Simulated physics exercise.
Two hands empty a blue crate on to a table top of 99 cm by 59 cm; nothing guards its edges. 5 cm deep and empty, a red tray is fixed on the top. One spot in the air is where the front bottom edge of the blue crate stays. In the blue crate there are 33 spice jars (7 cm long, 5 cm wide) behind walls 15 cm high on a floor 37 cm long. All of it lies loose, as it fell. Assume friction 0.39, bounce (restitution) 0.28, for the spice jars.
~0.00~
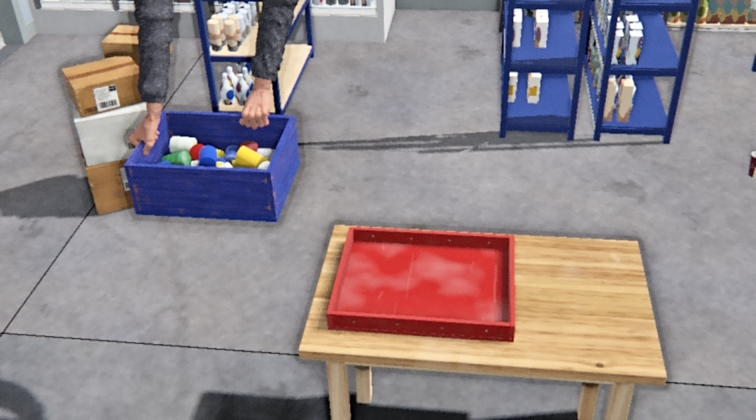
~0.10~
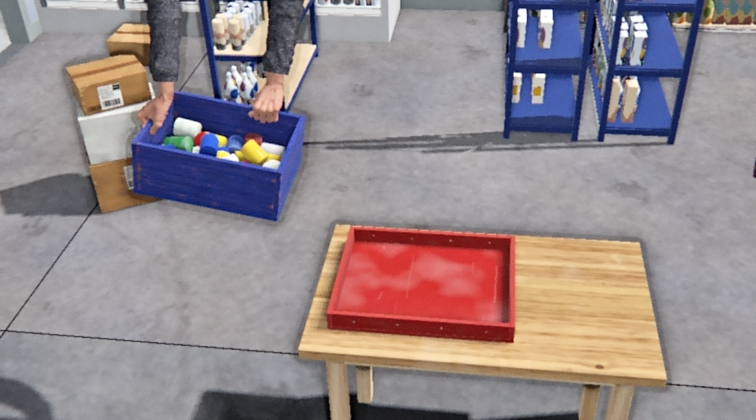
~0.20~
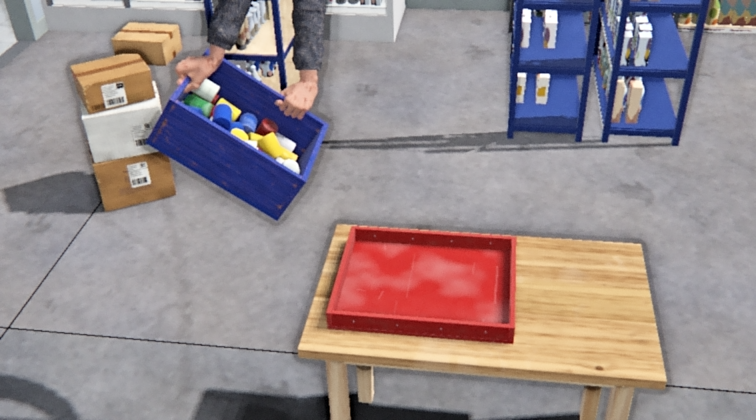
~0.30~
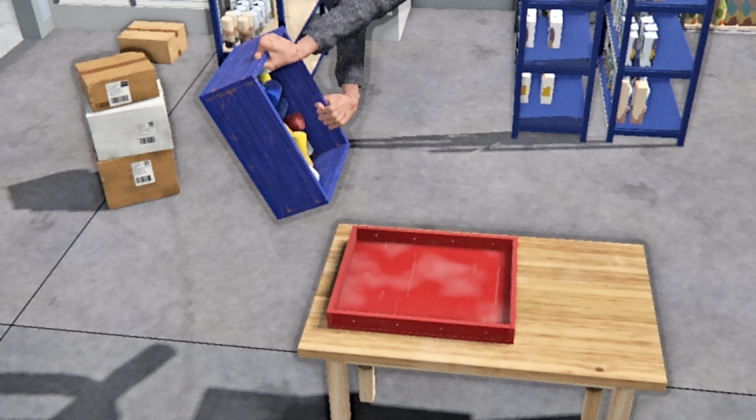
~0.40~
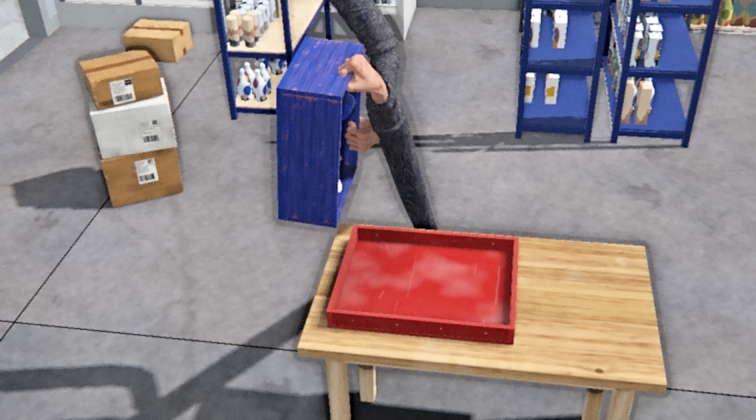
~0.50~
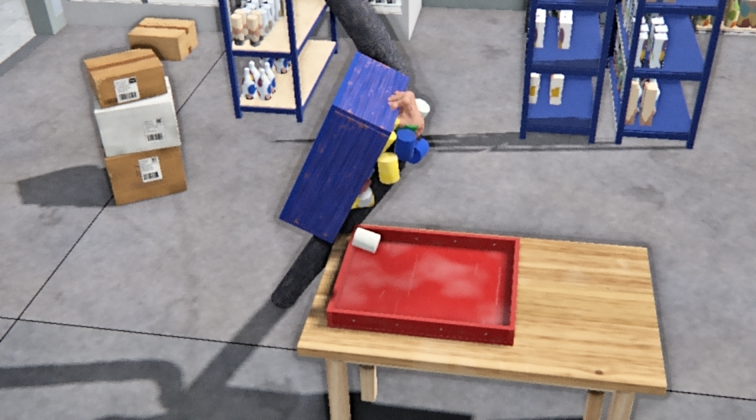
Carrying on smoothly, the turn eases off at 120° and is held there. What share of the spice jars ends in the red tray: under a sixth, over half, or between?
Count in the red tray at the end: Above one half of them.
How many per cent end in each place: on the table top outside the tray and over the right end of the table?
The shares come out near 15 and 20 in a hundred.
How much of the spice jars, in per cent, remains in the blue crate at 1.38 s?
Some 0 per cent.
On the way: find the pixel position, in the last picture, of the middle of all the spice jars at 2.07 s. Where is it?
(494, 281).
After 0.89 s, tilt 120°; 17 in the red tray, 13 on the table top outside the tray and 3 in the air.
After 1.38 s, tilt 120°; 20 in the red tray, 6 on the table top outside the tray, 6 over the right end of the table and 1 over the table's other edges.
After 2.07 s, tilt 120°; 20 in the red tray, 5 on the table top outside the tray, 7 over the right end of the table and 1 over the table's other edges.
Final count (at 2.96 s), 20 in the red tray, 5 on the table top outside the tray, 7 over the right end of the table and 1 over the table's other edges. Asked share, 20 of 33, 61 per cent.
